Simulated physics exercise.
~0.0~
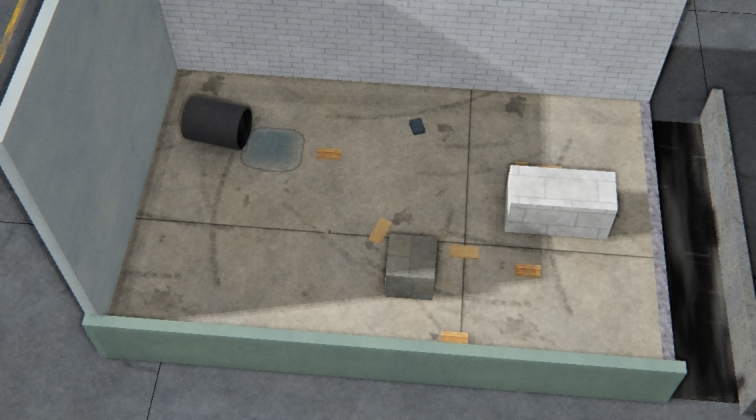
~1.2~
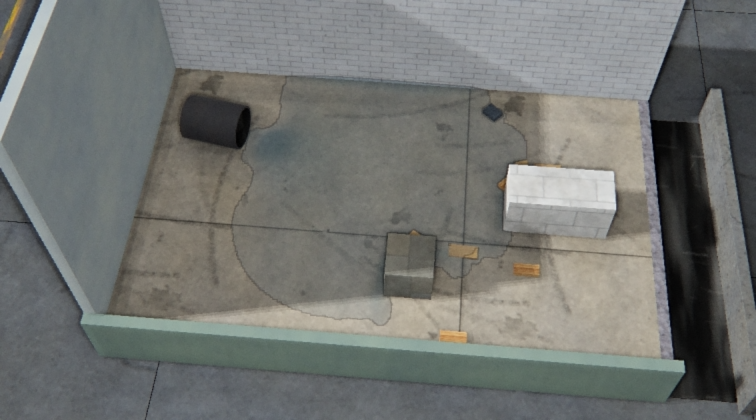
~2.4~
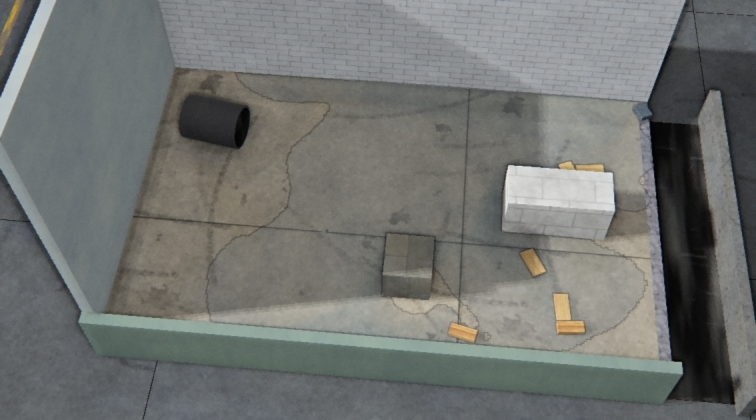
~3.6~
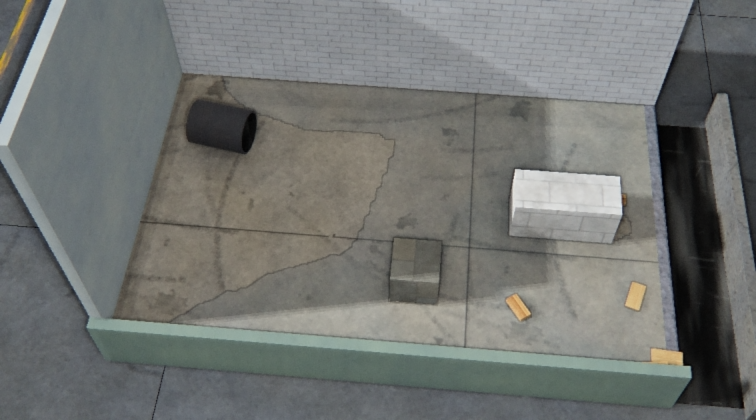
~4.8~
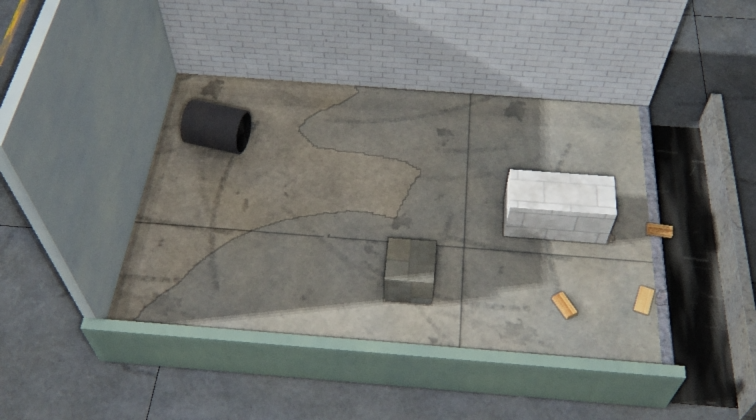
In a walled workshop, water spreads over the floor and carries wooden boards off to the right.
